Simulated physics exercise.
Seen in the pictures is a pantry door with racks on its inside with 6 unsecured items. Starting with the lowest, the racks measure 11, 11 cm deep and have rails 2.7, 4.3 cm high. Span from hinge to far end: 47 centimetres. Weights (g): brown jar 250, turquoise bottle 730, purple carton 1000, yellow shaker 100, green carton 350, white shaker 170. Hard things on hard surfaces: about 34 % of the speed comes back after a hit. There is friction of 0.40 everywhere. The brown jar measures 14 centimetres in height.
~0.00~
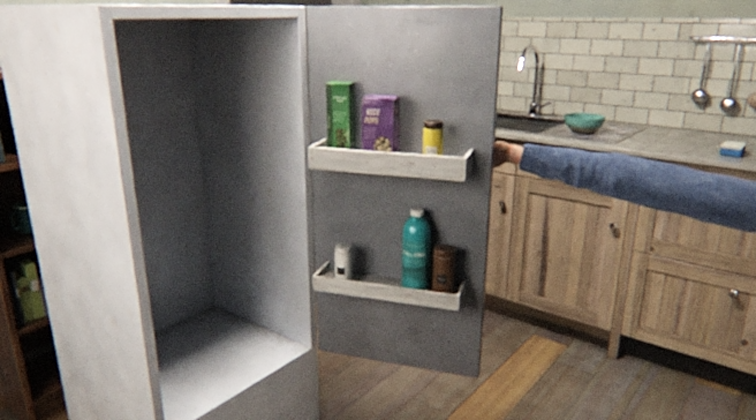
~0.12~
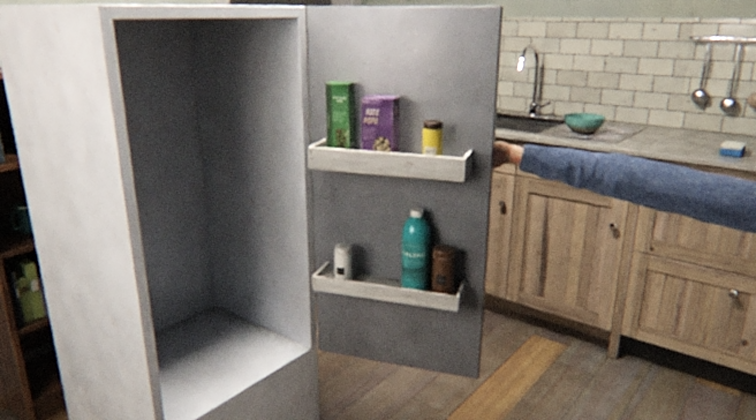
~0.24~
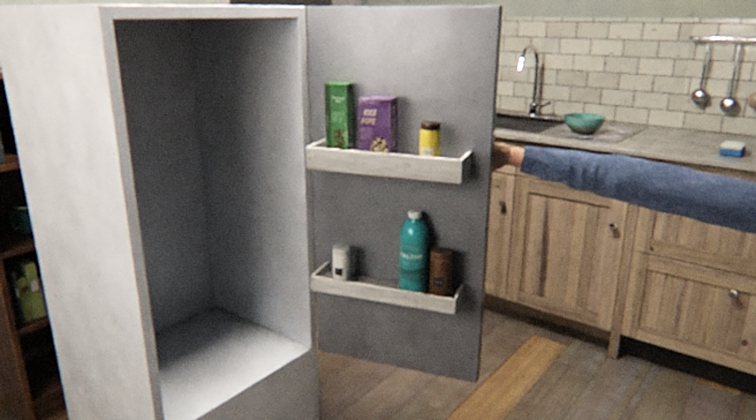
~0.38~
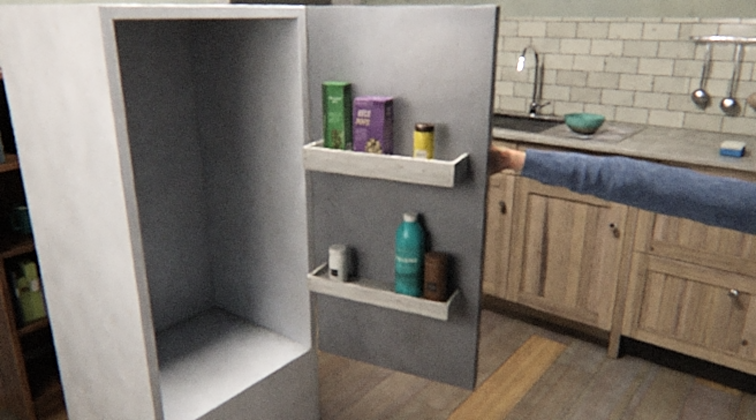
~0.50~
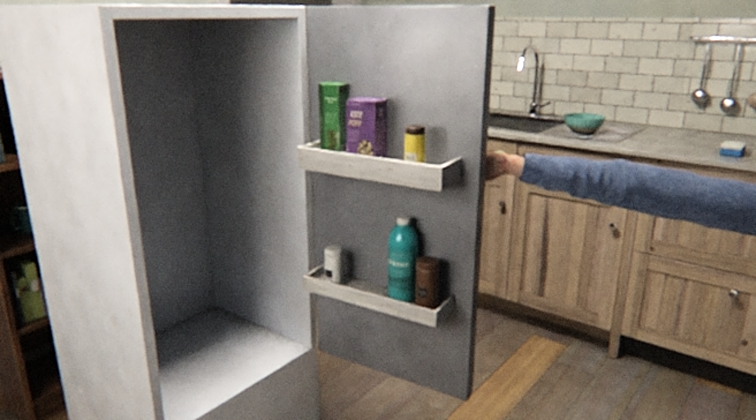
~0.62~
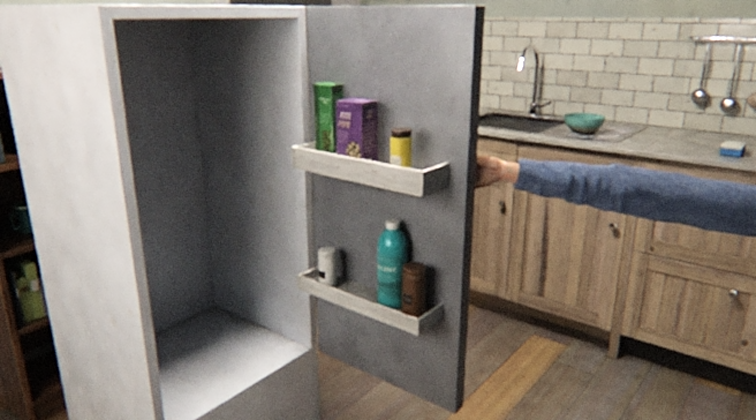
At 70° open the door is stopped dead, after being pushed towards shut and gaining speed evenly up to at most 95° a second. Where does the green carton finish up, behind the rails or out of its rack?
The green carton finishes up behind the rails.
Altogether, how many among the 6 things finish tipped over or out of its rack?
In all, 0.
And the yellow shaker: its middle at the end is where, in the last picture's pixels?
My guess is roughly (354, 161).
Around 0.92 s, open by 70°; brown jar at 10° to upright; yellow shaker at 6° to upright; turquoise bottle shifted 2 cm.
Around 1.12 s, open by 70°; brown jar at 7° to upright; turquoise bottle shifted 2 cm.
Finally (2.1 s), all 6 still in place (within 5 cm). In the last view, green carton near (316, 124).
